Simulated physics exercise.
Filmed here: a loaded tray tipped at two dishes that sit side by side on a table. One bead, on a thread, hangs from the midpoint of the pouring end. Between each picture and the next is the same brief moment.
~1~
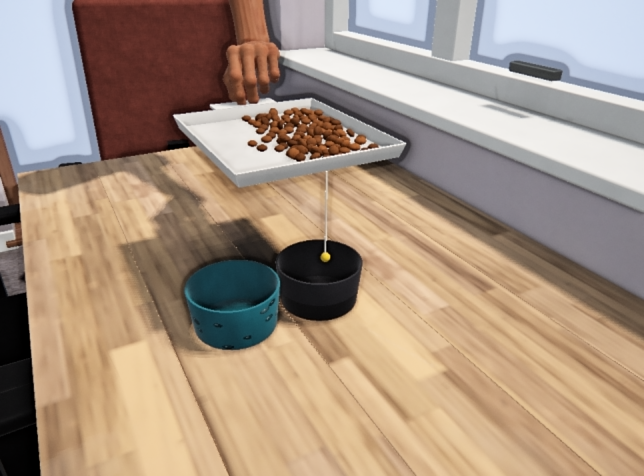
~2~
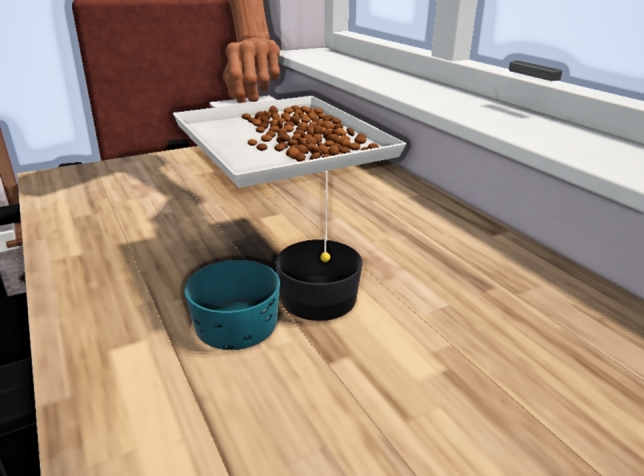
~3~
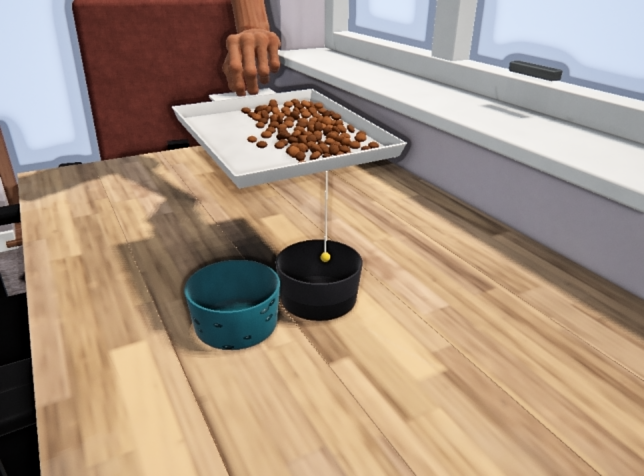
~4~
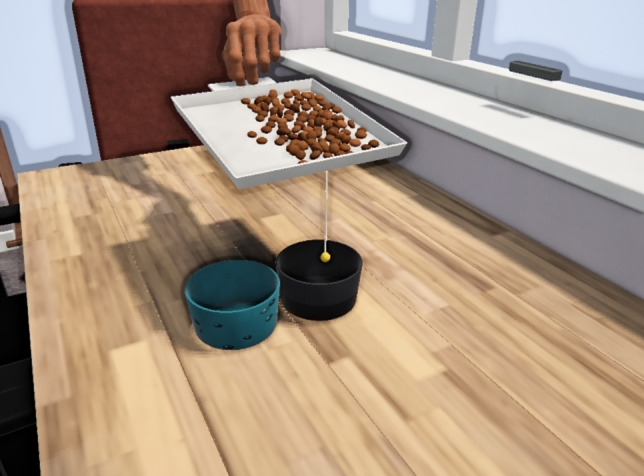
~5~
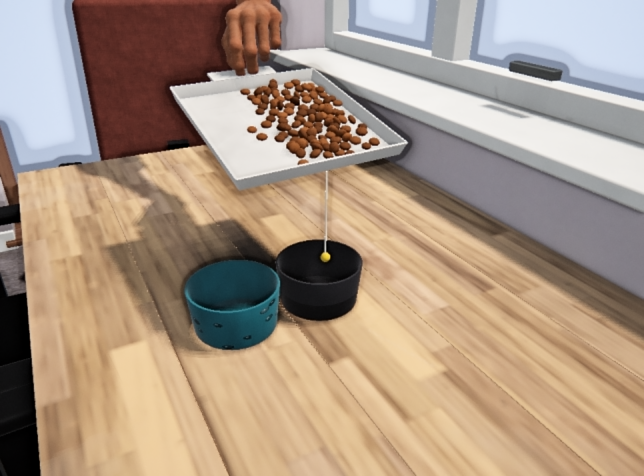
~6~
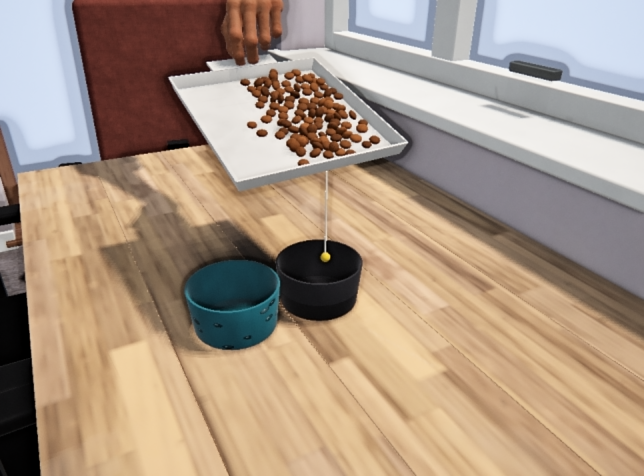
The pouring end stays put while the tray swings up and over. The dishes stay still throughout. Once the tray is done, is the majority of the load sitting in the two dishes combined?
The dishes will fail to catch most of it.
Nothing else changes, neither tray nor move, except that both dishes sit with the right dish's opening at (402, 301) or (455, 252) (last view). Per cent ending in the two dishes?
The first try yields 30% and the second yields 30%.
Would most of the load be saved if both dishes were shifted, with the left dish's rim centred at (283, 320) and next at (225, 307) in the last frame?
First place: Beyond half; second place: Beyond half.
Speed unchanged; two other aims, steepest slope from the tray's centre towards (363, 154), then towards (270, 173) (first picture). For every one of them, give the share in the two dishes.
Roughly 0 percent first and 60 percent second.
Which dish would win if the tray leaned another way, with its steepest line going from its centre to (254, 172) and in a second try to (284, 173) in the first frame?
Well, at the first place the left-side one, and at the second the left-side one.
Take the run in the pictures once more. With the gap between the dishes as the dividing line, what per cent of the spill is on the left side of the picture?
Around 20 per cent, give or take.
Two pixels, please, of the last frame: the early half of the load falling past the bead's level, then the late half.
(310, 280), then (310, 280).
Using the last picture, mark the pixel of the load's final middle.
I'd mark it at roughly (317, 352).
Shortly afterwards, tray tipped steeply; all but a few on the tray; only a few in the air.
Next, tray tipped right over; near a quarter on the tray; a little in the left dish; only a few in the right dish; near half outside both; near a quarter in the air.
Some moments later, tray tipped past a quarter turn; a little in the left dish; only a few in the right dish; the bulk outside both.
In the end, tray tipped past a quarter turn; a little in the left dish; only a few in the right dish; the bulk outside both.
